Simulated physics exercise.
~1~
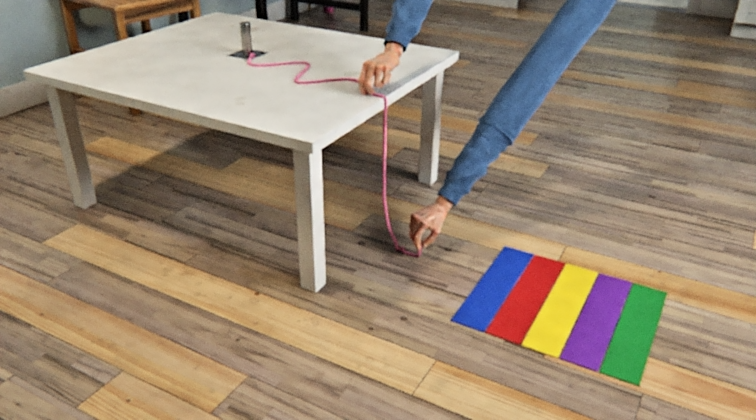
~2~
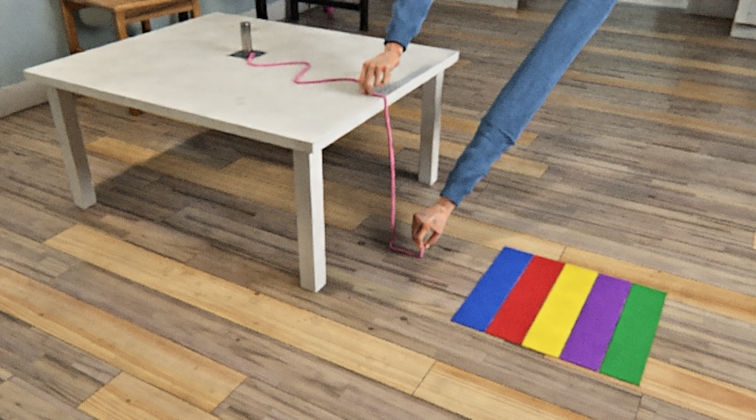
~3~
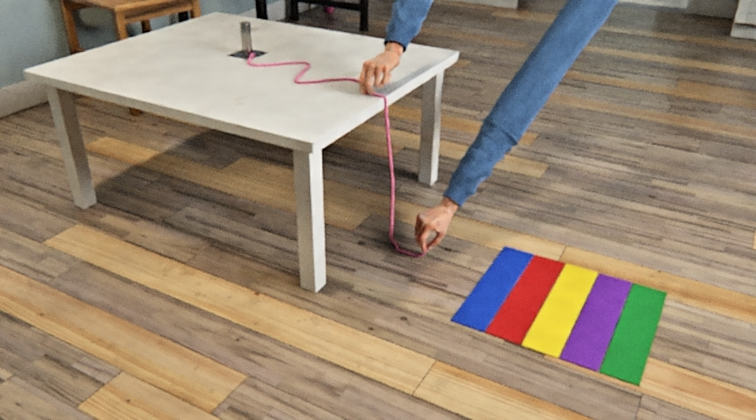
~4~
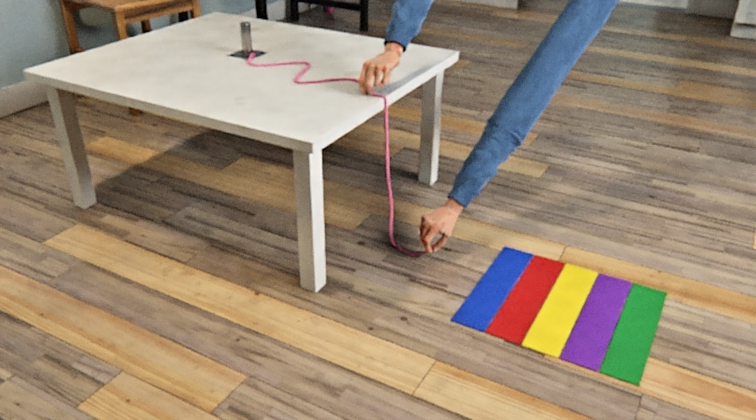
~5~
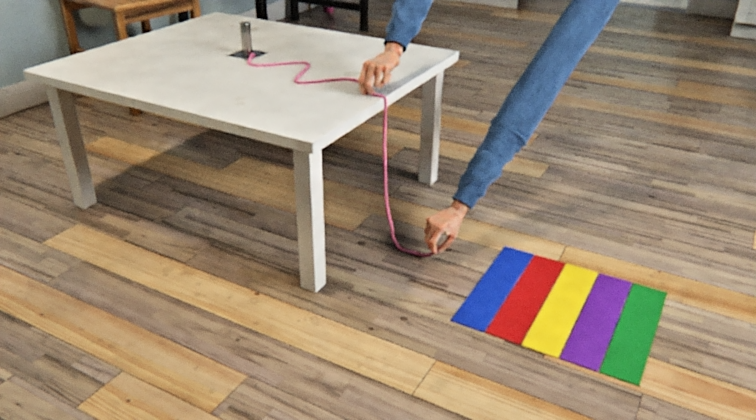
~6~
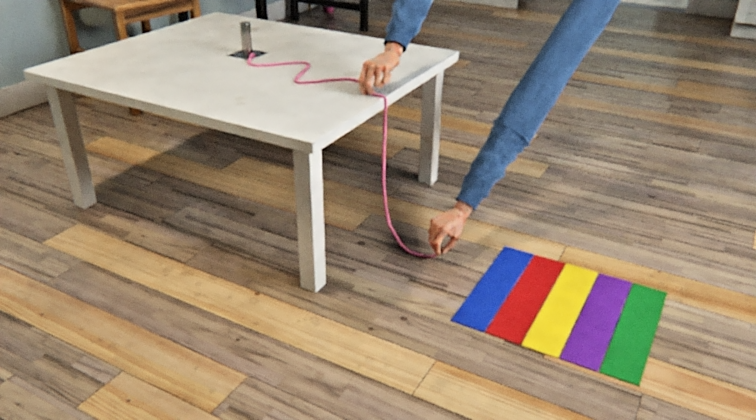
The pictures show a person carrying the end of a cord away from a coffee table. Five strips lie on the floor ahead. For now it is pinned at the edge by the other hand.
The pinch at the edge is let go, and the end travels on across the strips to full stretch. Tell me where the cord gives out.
It gives out over the green strip.
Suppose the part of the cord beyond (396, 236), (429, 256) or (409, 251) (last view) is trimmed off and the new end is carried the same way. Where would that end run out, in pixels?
Taking them in turn, it's about (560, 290), then about (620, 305), and finally about (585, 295).
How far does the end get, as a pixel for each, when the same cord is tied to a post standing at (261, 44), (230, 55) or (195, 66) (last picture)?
Try by try: (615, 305), (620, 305) and (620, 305).
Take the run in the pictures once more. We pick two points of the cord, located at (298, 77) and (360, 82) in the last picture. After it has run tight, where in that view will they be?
Around (358, 81), then around (424, 119).
Early on, end near (579, 294); over yellow.
Midway, end near (618, 306); over purple.
At the end of the slack, end near (643, 313); over green. It halts on the green strip.
